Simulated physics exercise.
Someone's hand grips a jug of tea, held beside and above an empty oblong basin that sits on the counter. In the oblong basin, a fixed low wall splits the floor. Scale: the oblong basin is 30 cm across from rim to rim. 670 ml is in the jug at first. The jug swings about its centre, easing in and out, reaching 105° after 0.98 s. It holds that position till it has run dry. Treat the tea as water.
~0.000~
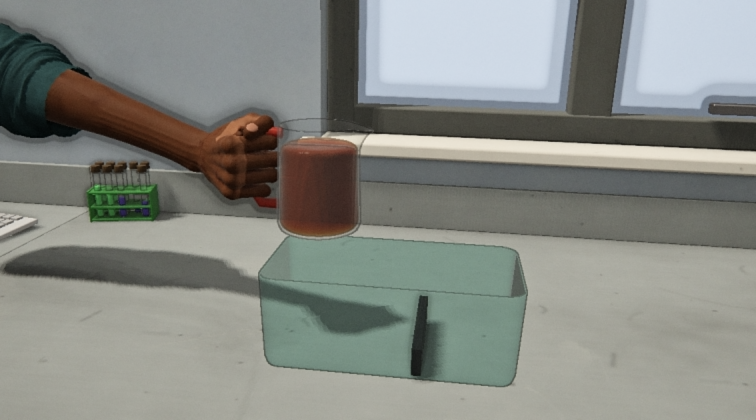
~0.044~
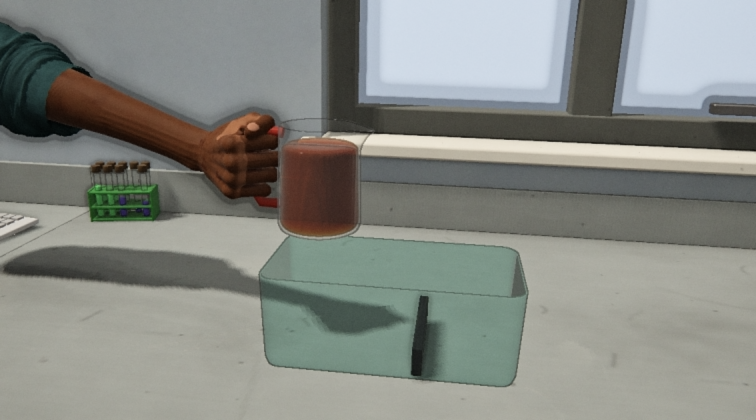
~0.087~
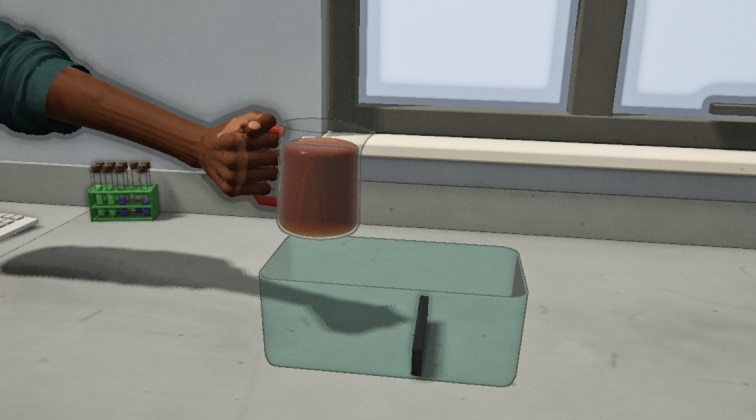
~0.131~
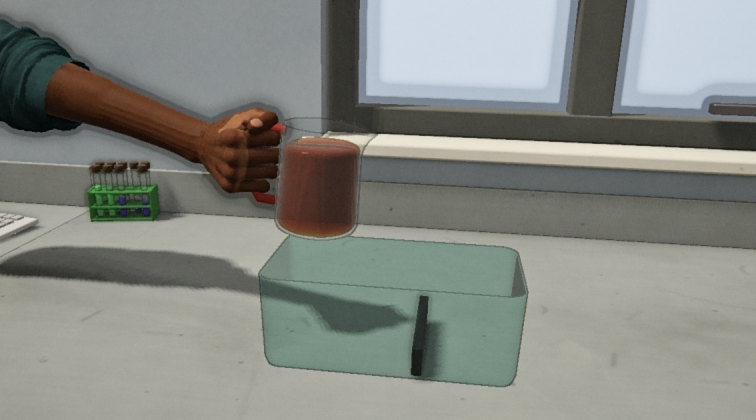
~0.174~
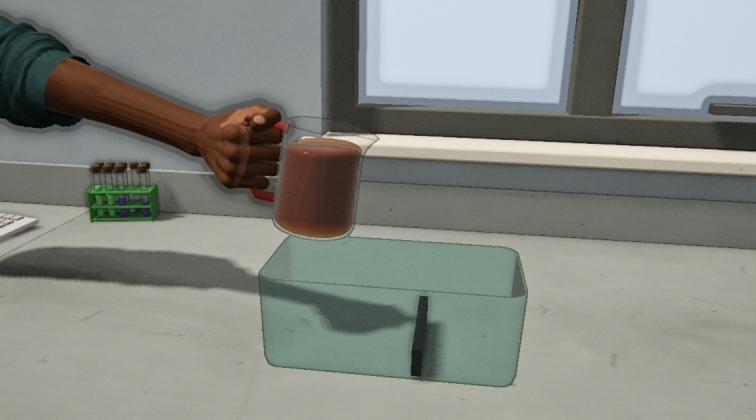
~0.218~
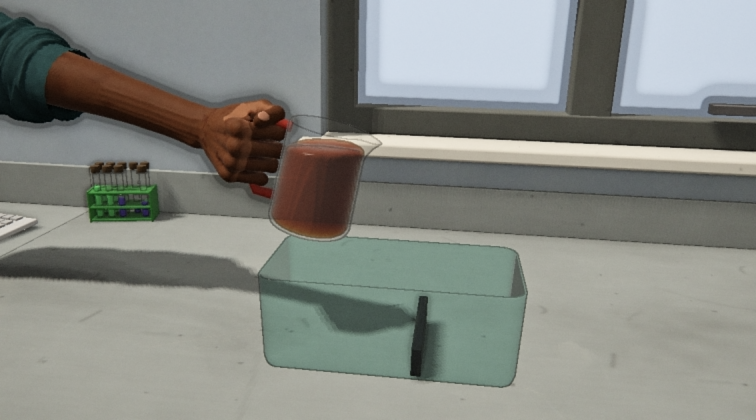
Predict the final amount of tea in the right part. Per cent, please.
The right part ends with roughly 54 per cent.
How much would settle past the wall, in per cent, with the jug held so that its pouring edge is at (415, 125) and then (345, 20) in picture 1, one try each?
In turn about 80 and 50 per cent.
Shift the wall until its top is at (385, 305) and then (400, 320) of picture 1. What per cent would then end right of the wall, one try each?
First 95, then 80 per cent.
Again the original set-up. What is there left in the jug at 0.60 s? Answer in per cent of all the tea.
Near 86 in a hundred.
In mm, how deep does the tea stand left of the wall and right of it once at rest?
I'd expect close to 12 mm on the left and close to 24 mm on the right.
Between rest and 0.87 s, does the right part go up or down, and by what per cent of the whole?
Change: Increase, about 18.
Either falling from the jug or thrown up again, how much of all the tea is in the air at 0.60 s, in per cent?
It comes to about 12 percent.
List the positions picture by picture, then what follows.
The first frame shows tilt 0°; pouring edge (373, 129); surface from (283, 143) to (358, 146); the oblong basin's rim runs from (274, 255) to (522, 272); the wall's top is at (421, 321).
The second frame shows tilt 1°; pouring edge (374, 130); surface from (285, 143) to (359, 147).
The third frame shows tilt 2°; pouring edge (375, 131); surface from (285, 143) to (359, 147).
The fourth frame shows tilt 5°; pouring edge (377, 134); surface from (286, 143) to (362, 148).
The fifth frame shows tilt 8°; pouring edge (380, 138); surface from (287, 144) to (363, 148).
The sixth frame shows tilt 12°; pouring edge (382, 143); surface from (288, 146) to (366, 150).
After 0.60 s the tilt is 70° and 86 per cent is still to pour, 0 is left of the wall and 3 right of it.
After 0.87 s the tilt is 102° and 34 per cent is still to pour, 13 is left of the wall and 37 right of it.
After 1.16 s the tilt is 105° and 6 per cent is still to pour, 38 is left of the wall and 53 right of it.
After 1.48 s the tilt is 105° and 0 per cent is still to pour, 45 is left of the wall and 54 right of it.
In the end 45 per cent lies left of the wall, 54 right of it and 1 outside.
